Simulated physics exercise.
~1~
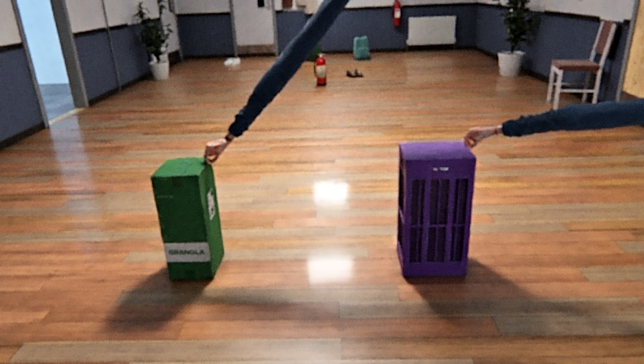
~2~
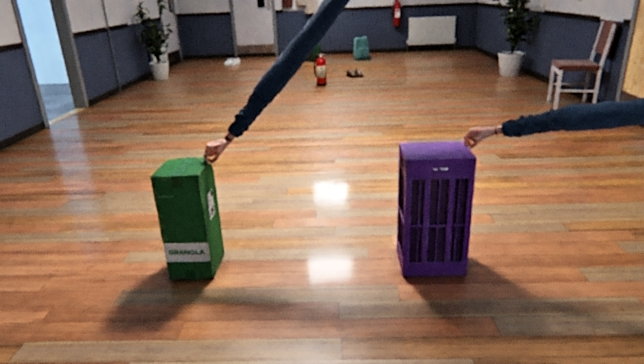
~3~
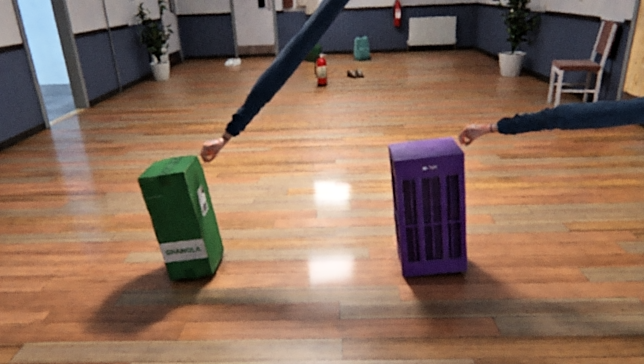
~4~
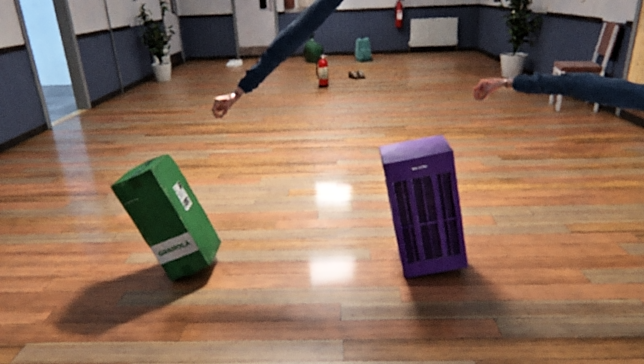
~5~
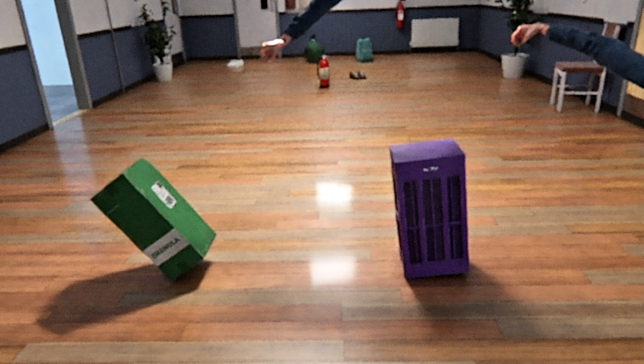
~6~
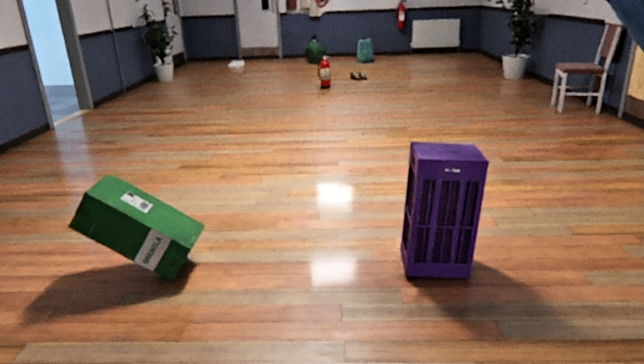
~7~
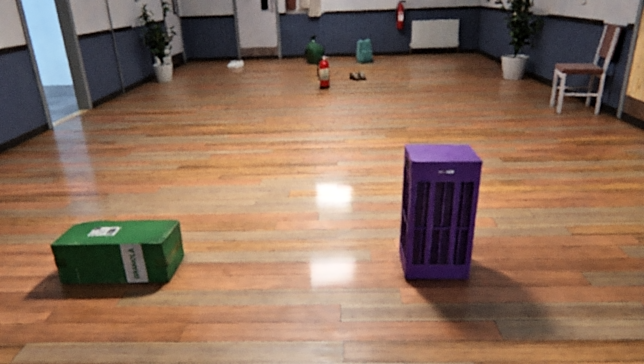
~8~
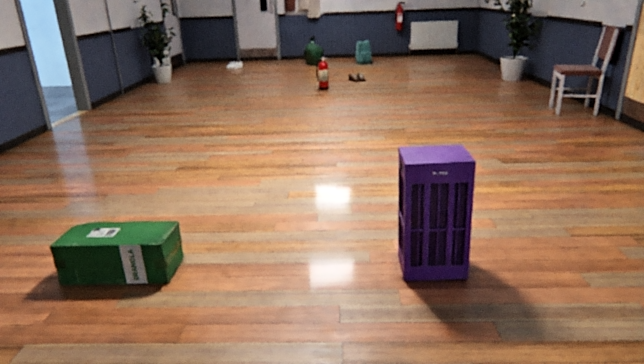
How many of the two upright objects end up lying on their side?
One of them does. The green parcel ends on its side, while the purple crate is standing upright.
